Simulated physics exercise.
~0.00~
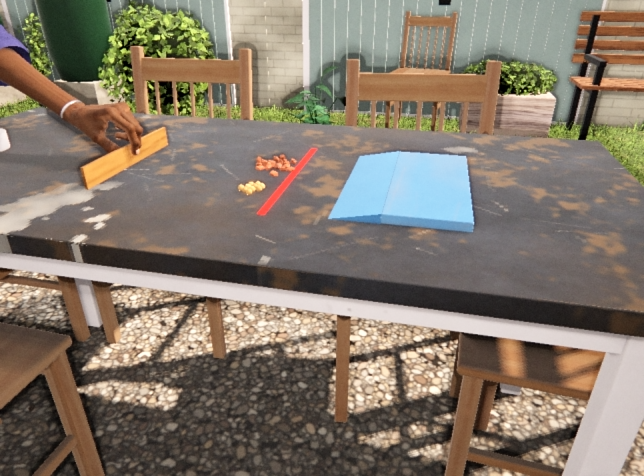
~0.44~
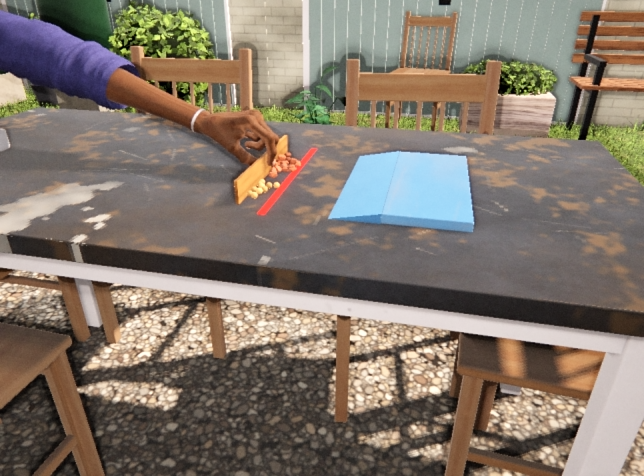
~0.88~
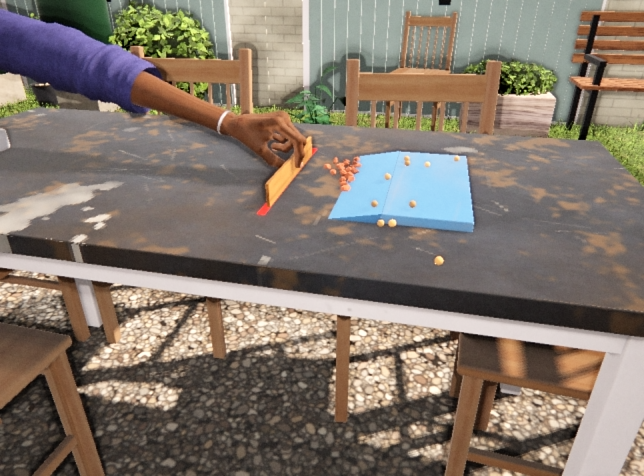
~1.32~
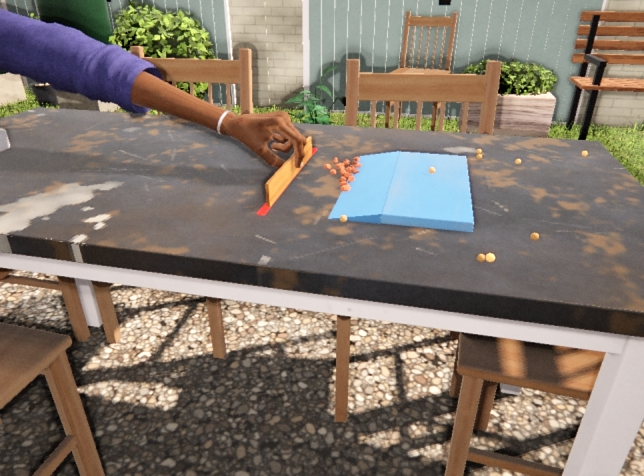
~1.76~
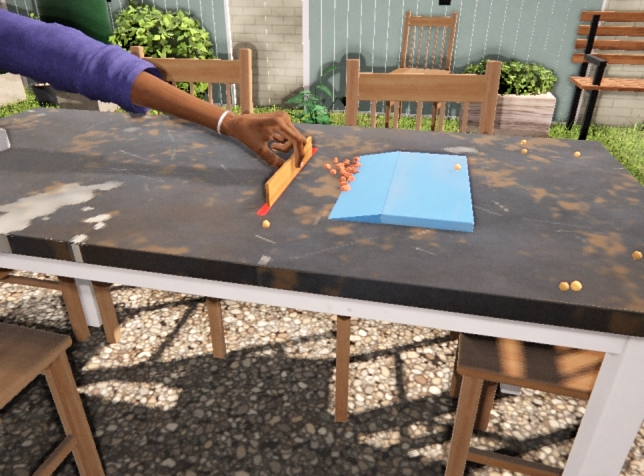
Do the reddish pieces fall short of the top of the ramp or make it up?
The reddish pieces fall short of the top and stay bunched around the ramp's left edge, while most of the nearer, yellowish pieces make it up and over.
